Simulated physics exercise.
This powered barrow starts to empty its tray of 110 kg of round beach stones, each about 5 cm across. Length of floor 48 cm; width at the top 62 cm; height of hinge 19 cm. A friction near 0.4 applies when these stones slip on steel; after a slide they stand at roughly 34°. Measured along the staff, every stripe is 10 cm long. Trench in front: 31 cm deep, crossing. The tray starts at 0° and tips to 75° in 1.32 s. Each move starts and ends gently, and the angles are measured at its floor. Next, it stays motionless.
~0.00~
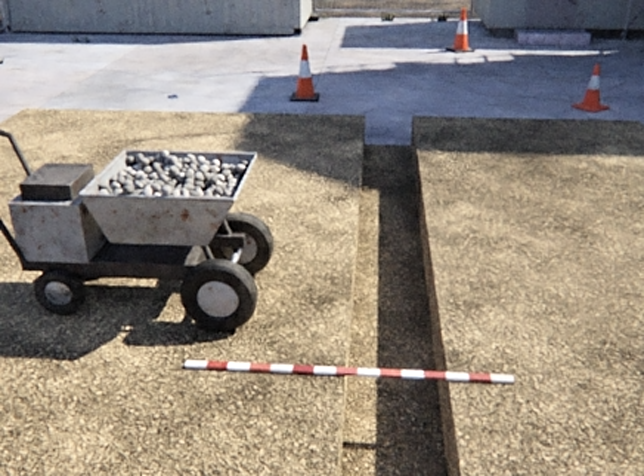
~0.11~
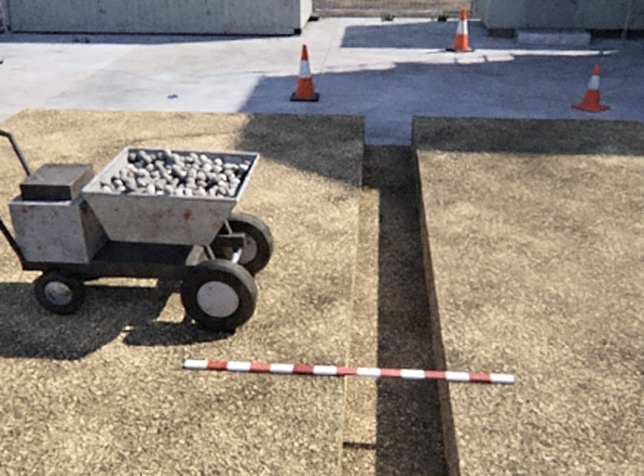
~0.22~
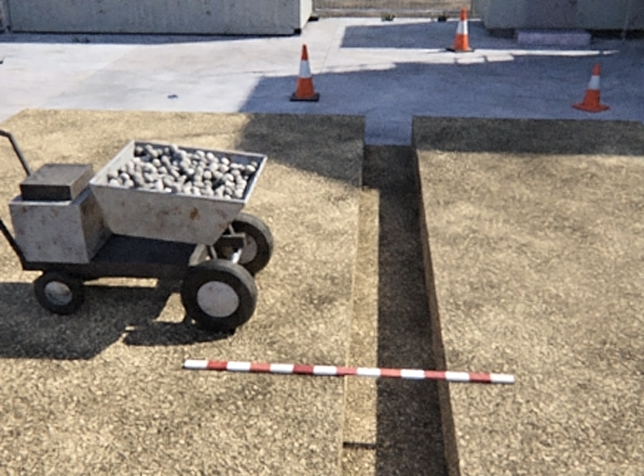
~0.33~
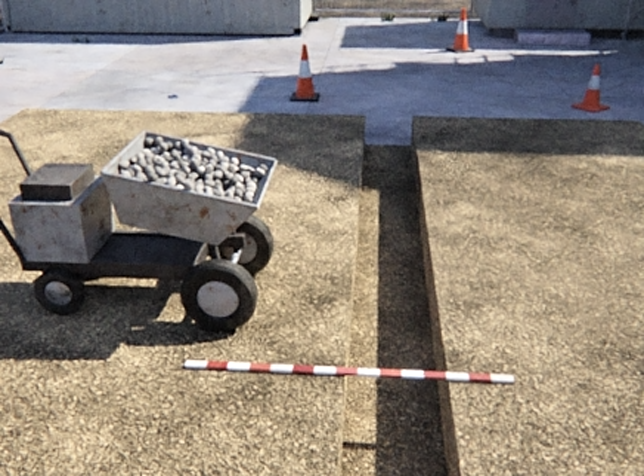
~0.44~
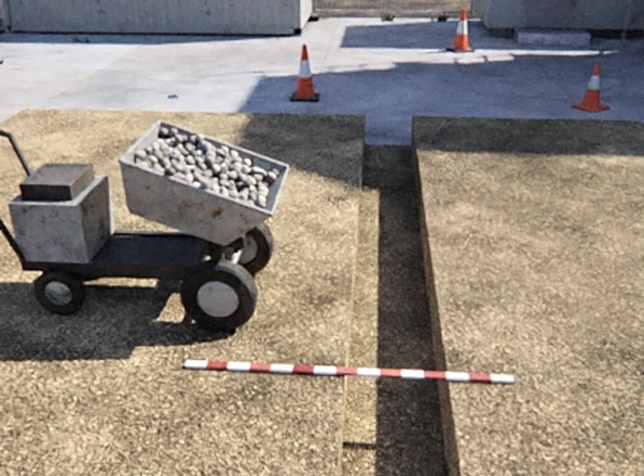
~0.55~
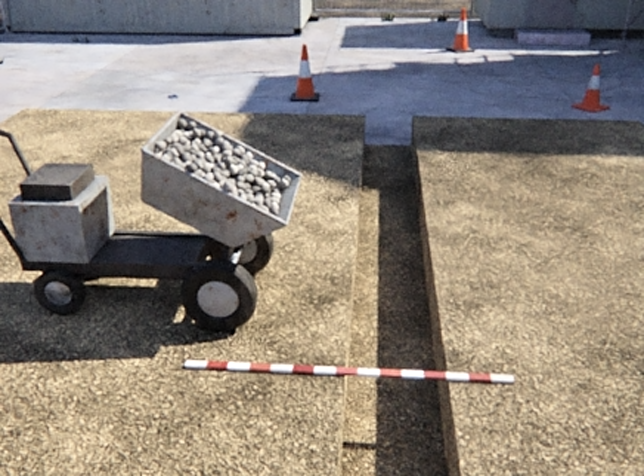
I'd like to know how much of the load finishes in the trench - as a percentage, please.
Somewhere near 100 per cent of it finishes in the trench.
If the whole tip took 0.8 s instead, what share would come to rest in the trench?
That works out at about 100 in a hundred.
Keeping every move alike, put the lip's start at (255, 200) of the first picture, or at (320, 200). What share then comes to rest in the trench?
Around 100 and then 50 percent.
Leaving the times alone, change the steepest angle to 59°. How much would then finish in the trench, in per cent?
Then close to 60 per cent.
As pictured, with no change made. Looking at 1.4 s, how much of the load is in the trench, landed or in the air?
Some 55 per cent.
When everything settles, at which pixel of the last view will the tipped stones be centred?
(393, 344).
After 1.0 s the floor is at 63°; 99 % in the tray, 1 % short of the trench; the foremost stones are at (344, 249).
After 1.4 s the floor is at 75°; 43 % in the tray, 3 % short of the trench, 55 % in the trench; the foremost stones are at (430, 345).
After 1.8 s the floor is at 75°; 15 % in the tray, 3 % short of the trench, 82 % in the trench; the foremost stones are at (431, 341).
After 3.7 s the floor is at 75°; 0 % in the tray, 100 % in the trench; the foremost stones are at (432, 344).
